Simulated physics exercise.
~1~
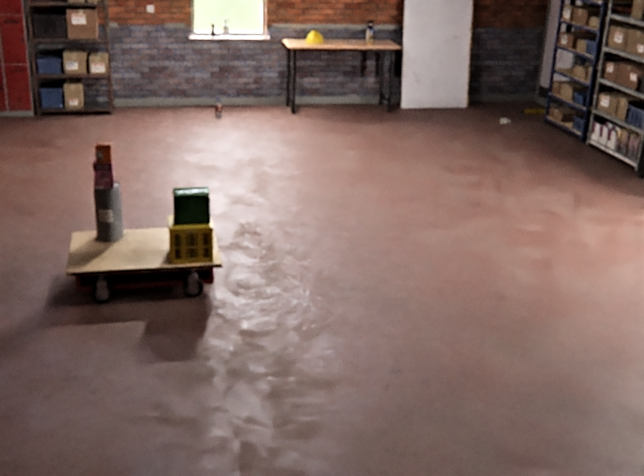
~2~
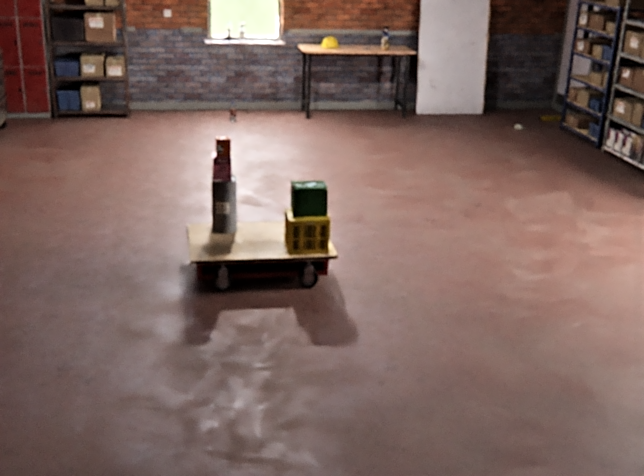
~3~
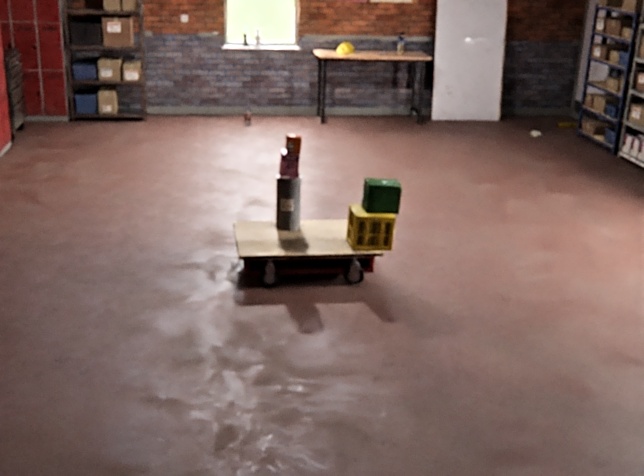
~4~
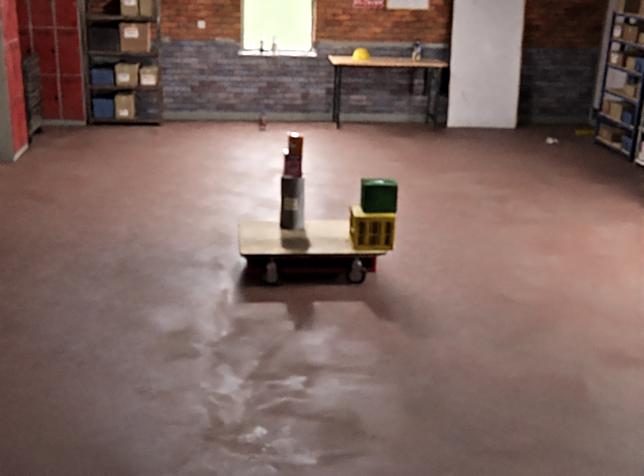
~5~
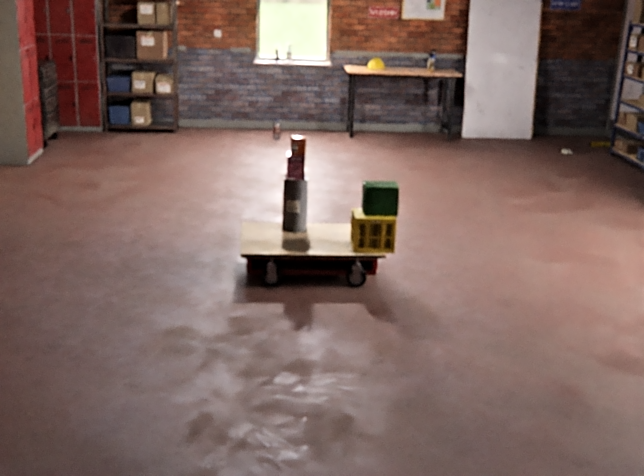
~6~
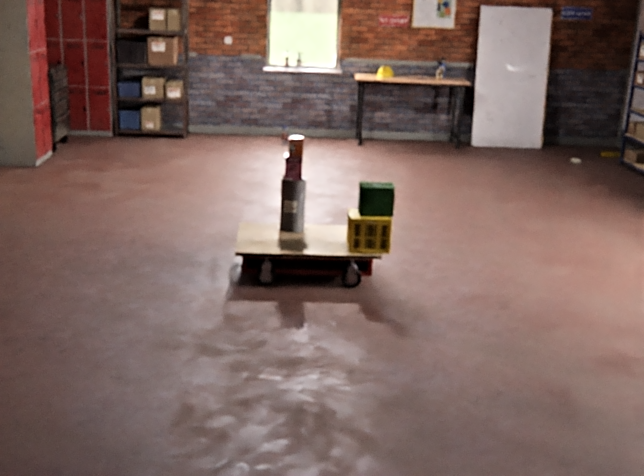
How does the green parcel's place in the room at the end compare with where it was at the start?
It starts towards the left side of the view and ends to the right of the middle, still on top of the yellow crate on the stopped cart.
